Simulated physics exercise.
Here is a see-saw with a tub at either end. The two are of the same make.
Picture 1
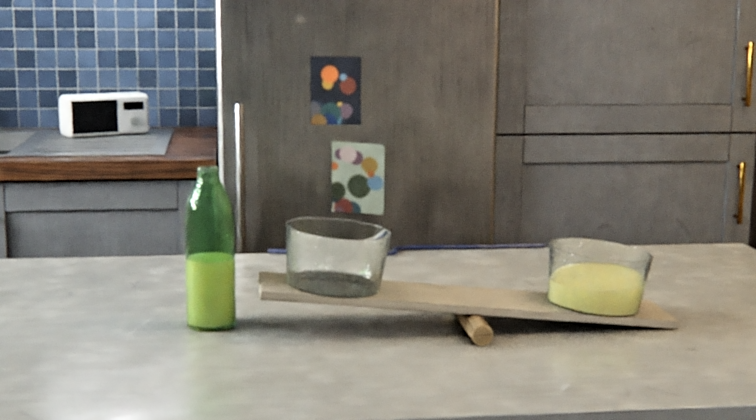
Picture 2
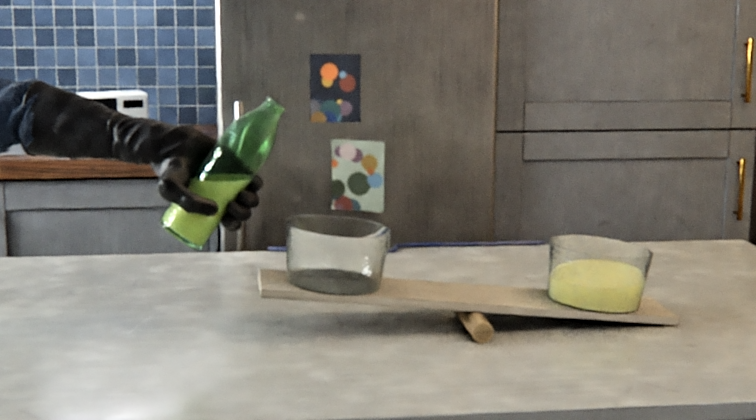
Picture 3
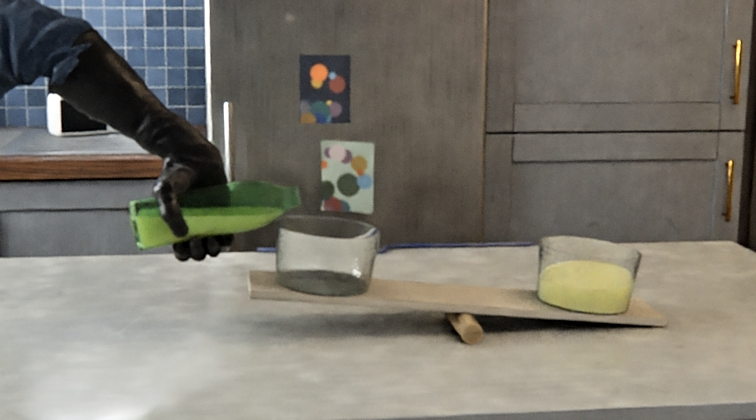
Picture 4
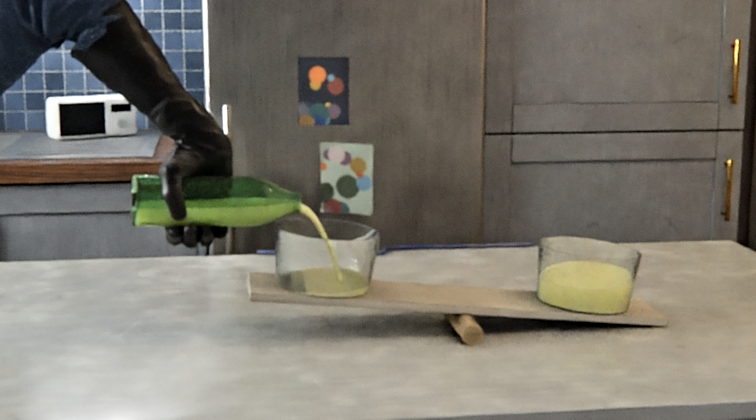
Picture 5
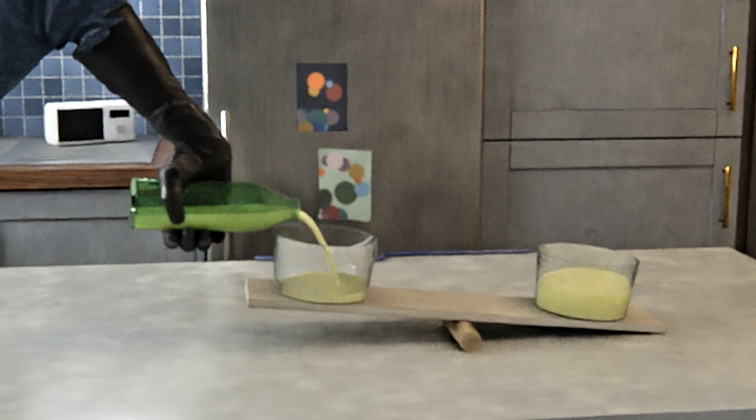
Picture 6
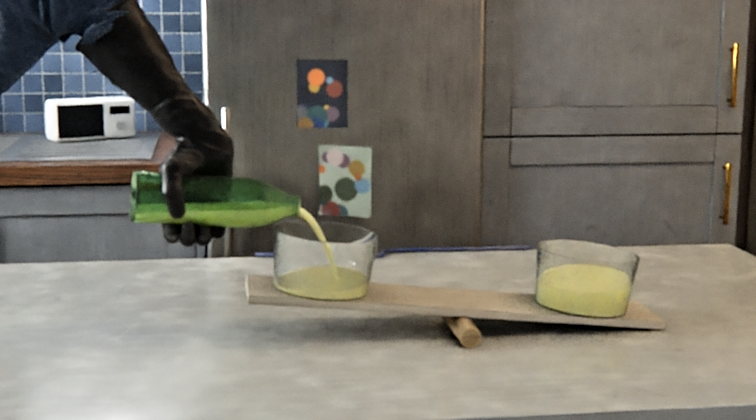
To begin with, a green bottle stands beside a see-saw with an empty tub raised on the left and a tub of yellowish liquid low on the right. A black-gloved hand lifts the bottle, tips it over the left tub and pours in a little liquid, while the see-saw stays tilted right.
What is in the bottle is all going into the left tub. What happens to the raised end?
Oh, it's not going anywhere.
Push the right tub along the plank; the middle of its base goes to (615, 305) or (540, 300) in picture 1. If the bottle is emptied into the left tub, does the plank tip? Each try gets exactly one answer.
Is unmoved, then topples.
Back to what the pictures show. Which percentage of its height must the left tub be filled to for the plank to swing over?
Roughly 40 per cent.
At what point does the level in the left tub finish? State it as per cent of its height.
I reckon it comes up near 30 per cent.
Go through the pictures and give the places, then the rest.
The first picture shows at the start; bottle (210, 245) about half full; left tub (336, 256) empty, raised; right tub (597, 276) about half full, on the low side.
In the second picture, a hand has the bottle; rolling pin (481, 330); left tub (336, 254) empty.
In the third picture, the bottle is tipped; bottle (221, 210) tipped 80° with all of its load; left tub (326, 255) empty.
In the fourth picture, the stream is running; rolling pin (471, 333); left tub nearly empty, surface at (323, 283); right tub about half full, surface at (586, 278).
In the fifth picture, the stream is running; bottle (219, 206) tipped 95° with about three quarters of its load; left tub (323, 263) nearly empty.
In the sixth picture, the stream is running; rolling pin (469, 336); left tub nearly empty, surface at (321, 281); right tub about half full, surface at (584, 281).
Shortly, the left tub is about a quarter full; the plank leans as before.
At the finish, the left tub is about a quarter full; the plank leans as before.
